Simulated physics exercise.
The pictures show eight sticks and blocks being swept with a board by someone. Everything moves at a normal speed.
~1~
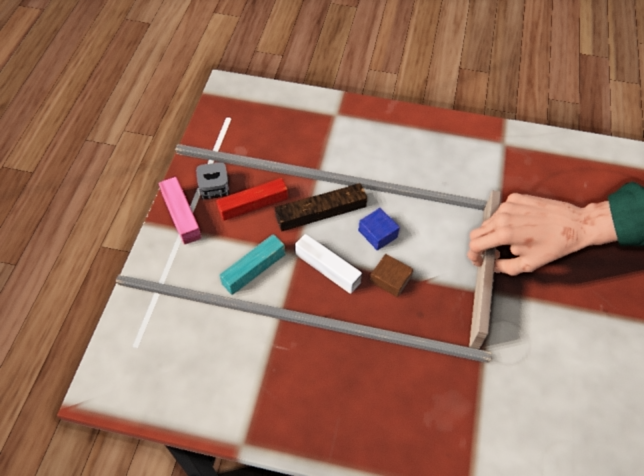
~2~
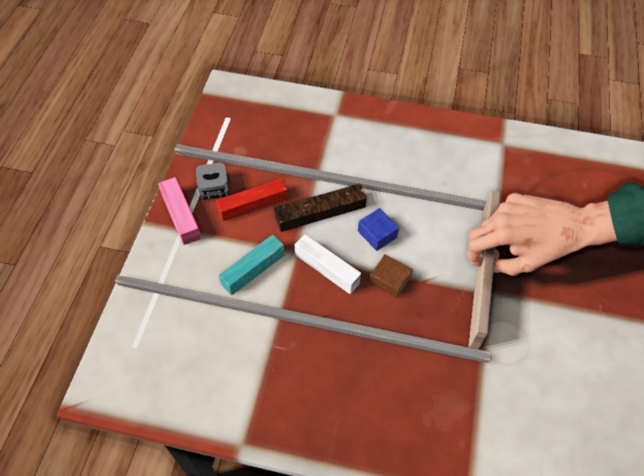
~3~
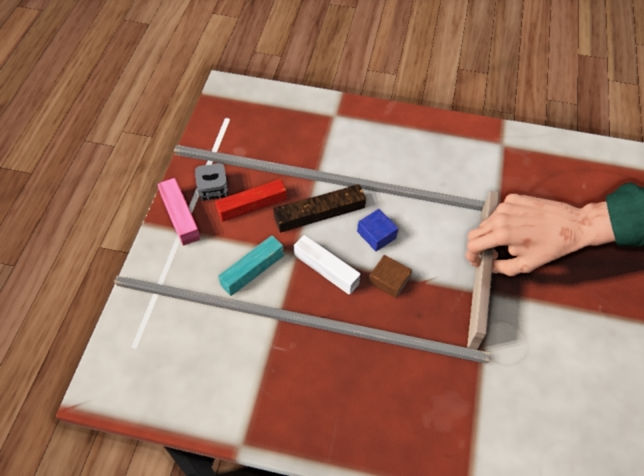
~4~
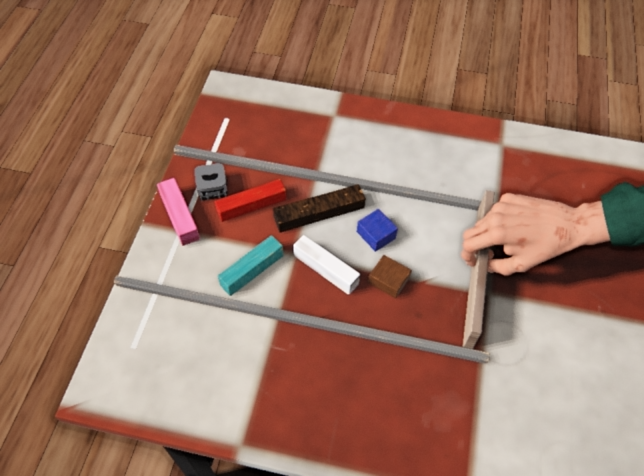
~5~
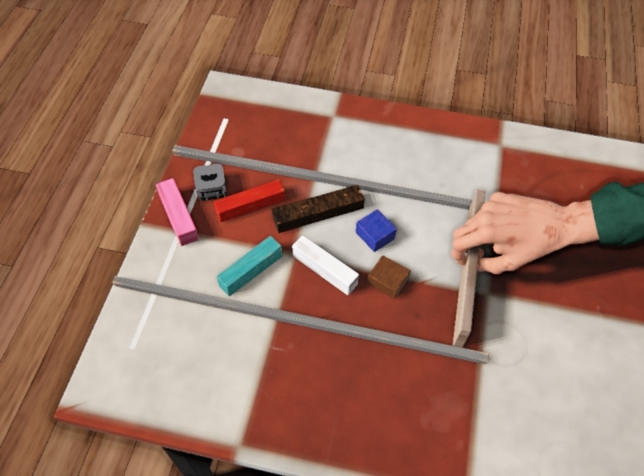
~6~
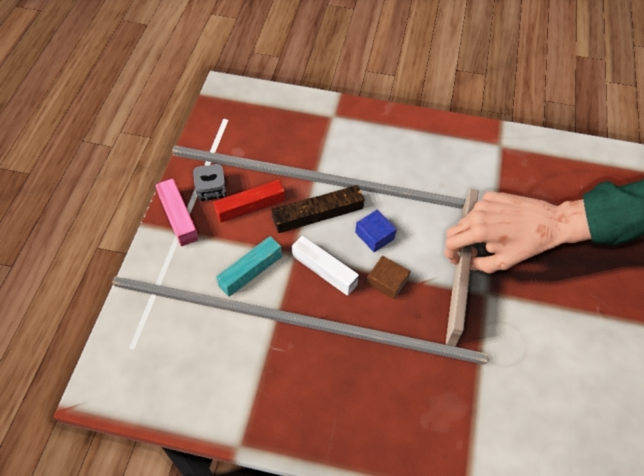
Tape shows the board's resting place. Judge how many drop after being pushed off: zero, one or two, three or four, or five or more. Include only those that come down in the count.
Lost: Three or four.
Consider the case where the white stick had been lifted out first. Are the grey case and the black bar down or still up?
As for the grey case, it topples off; as for the black bar, it is left in place.
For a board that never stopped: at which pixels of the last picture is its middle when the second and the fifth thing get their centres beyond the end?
Its middle is near (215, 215) and then near (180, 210).
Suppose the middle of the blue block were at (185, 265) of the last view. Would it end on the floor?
Here the blue block departs.
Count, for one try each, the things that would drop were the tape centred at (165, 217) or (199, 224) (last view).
Tallies in order: 6 and 2.
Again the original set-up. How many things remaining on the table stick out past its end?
In total, 2 of them.
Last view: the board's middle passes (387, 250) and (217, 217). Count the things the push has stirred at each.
The counts are 3 and 8.
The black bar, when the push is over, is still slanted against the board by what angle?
I'd estimate about 40 degrees.
A little later, none off yet; pink stick at rest near (177, 212); grey case at rest near (210, 183); red bar at rest near (250, 201).
Next, none off yet; pink stick at rest near (177, 212); grey case shifted a little near (203, 176); red bar shifted a little near (228, 186).
When it is over, the number that fall off is three or four; down, turquoise bar, red bar, grey case and pink stick.
